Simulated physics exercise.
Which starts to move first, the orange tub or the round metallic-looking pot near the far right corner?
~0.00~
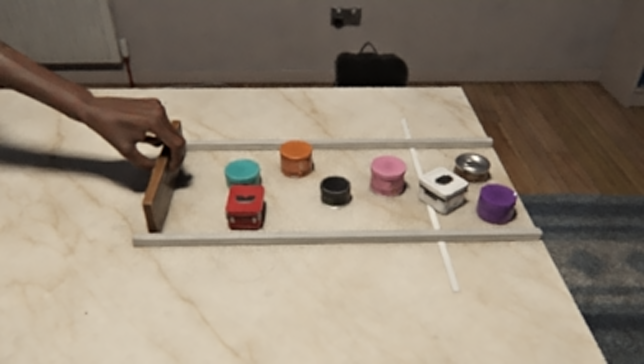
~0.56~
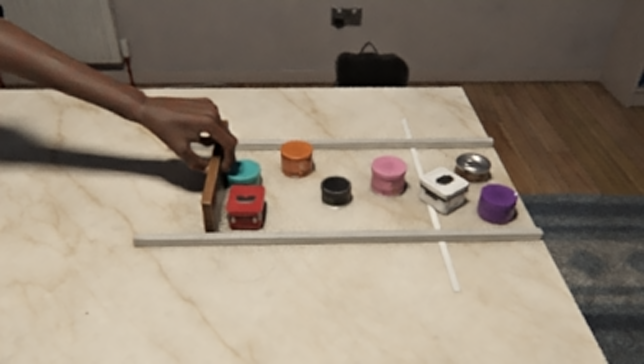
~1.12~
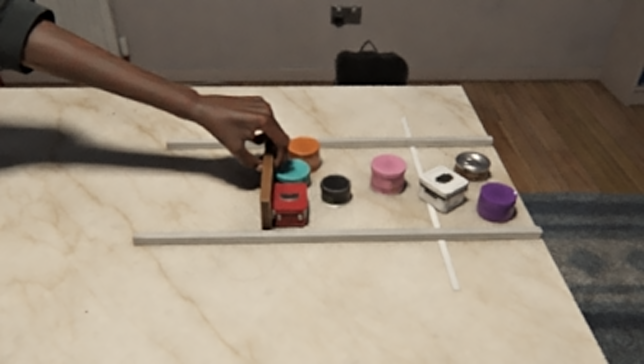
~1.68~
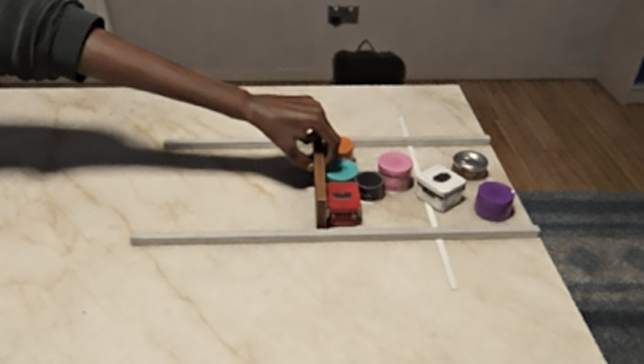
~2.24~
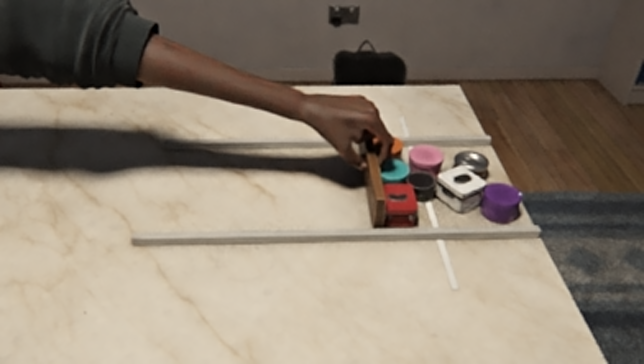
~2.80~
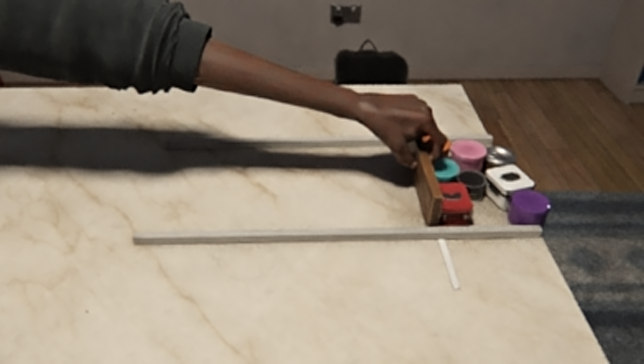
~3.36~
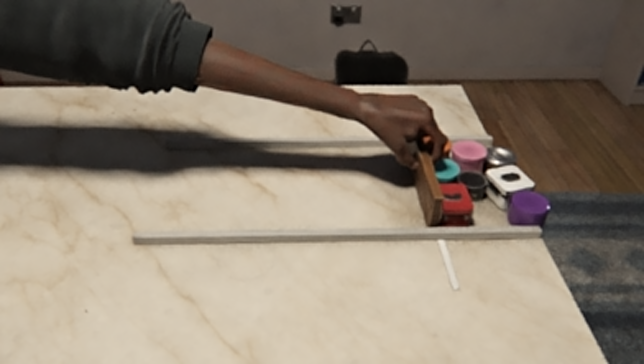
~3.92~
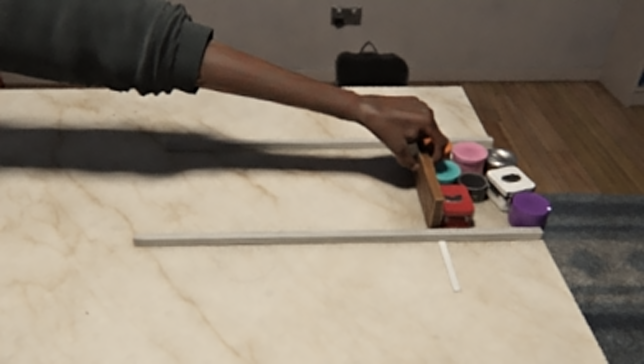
The orange tub starts to move first. The round metallic-looking pot shifts only later, as the bunched containers are pushed towards the right edge.
On a marble table, a hand's board pushes small containers right, then stops with none fallen.
